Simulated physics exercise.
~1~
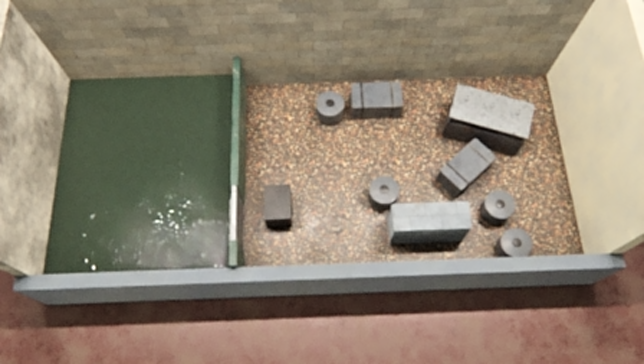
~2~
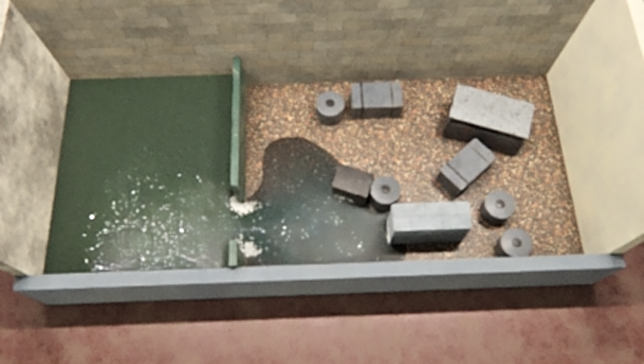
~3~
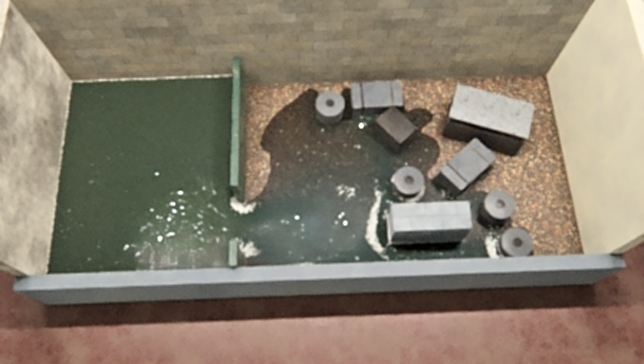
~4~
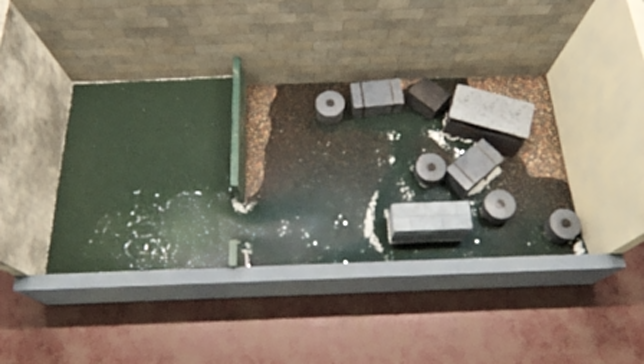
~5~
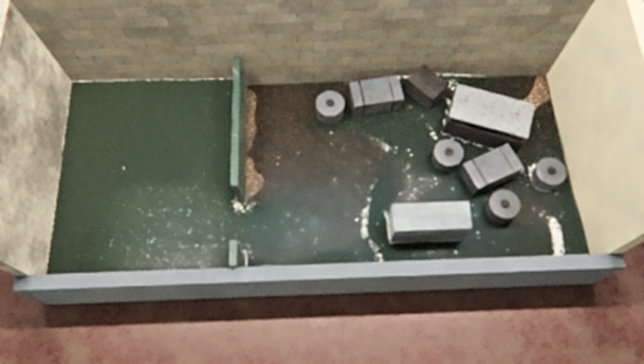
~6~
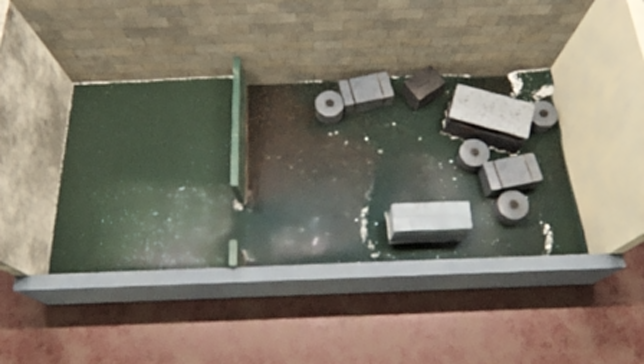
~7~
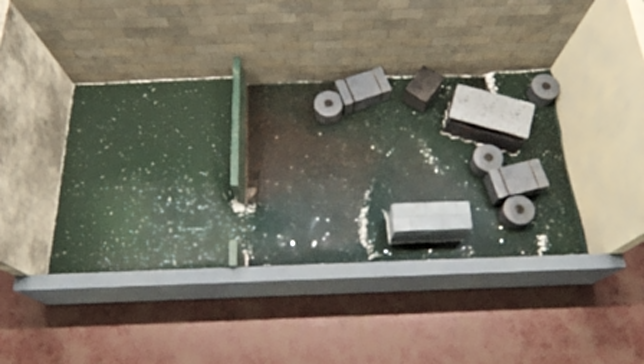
Dark water pours through a gap in the green wall, spreads, and shifts several objects rightward.
